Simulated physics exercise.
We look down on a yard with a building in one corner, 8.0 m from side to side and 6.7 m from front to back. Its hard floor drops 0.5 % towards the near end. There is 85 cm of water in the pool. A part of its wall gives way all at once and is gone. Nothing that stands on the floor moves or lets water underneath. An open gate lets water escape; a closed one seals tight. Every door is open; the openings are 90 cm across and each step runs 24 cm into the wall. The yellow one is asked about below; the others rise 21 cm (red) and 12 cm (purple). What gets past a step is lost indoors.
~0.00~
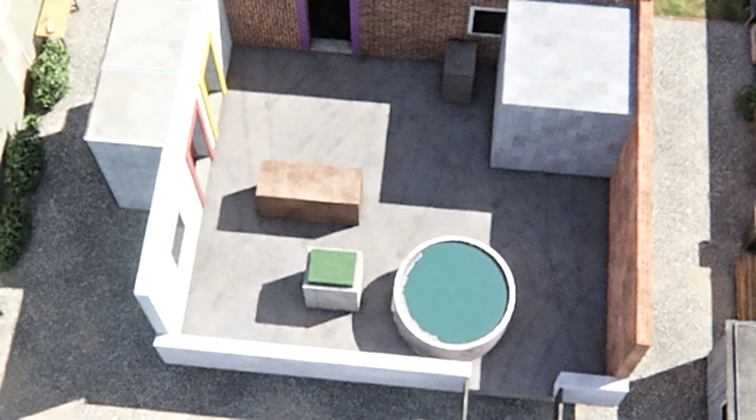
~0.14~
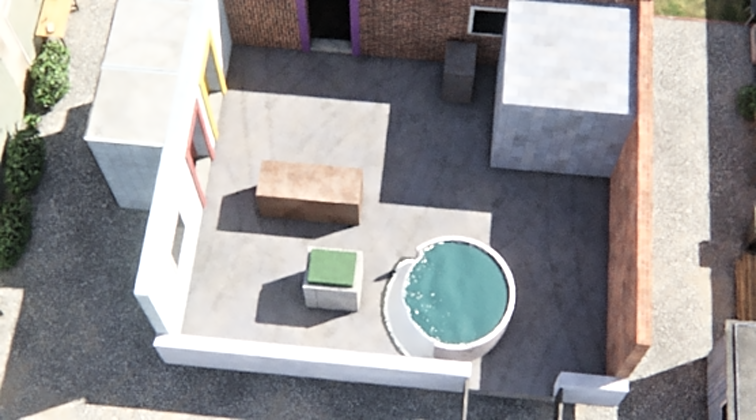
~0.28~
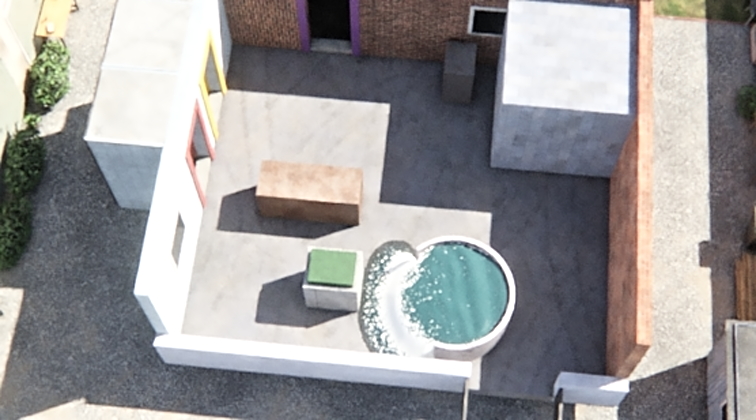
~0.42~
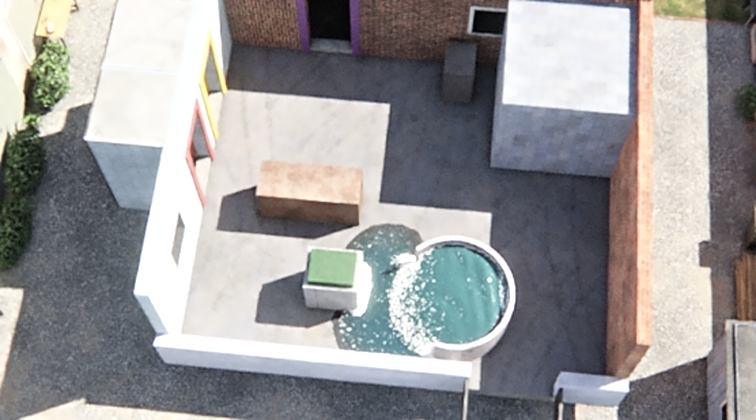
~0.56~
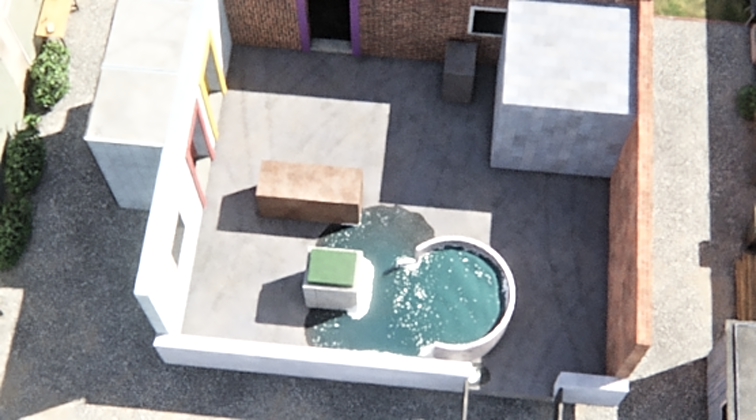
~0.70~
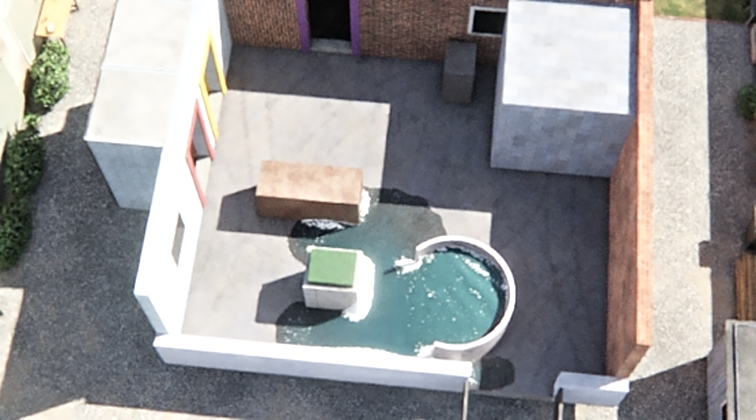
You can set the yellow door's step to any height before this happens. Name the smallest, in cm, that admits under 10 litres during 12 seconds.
Close to 6 cm is just enough.
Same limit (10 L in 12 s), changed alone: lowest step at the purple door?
About 14.5 cm at purple.
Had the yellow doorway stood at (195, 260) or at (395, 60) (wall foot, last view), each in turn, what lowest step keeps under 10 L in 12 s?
About 29 and 9.0 cm.
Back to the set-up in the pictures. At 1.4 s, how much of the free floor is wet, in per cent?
Some 30 per cent of it.
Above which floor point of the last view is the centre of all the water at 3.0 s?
At about (324, 272).
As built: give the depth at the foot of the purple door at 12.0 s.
Some 5.0 cm.
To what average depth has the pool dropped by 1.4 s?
Roughly 33 cm on average.
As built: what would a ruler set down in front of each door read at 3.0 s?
Depths in cm: Yellow 4, red 13, purple 4.
After 1.4 s water covers 30 % of the floor, deepest (49 cm) near (350, 364); it has not reached the yellow door.
After 3.0 s water covers 55 % of the floor, deepest (33 cm) near (185, 311); 4 cm at the yellow door, 0 litres in over its 20 cm step.
After 12.0 s water covers 100 % of the floor, deepest (16 cm) near (602, 389); 6 cm at the yellow door, 0 litres in over its 20 cm step.
At the yellow door as built, the water arrived by 2.7 s and peaked near 9 cm at 9.6 s.
With a step of 5 cm, 21 litres would have come in within the 12 s; with 7 cm, 5 litres. So under 10 litres takes about 6 cm.
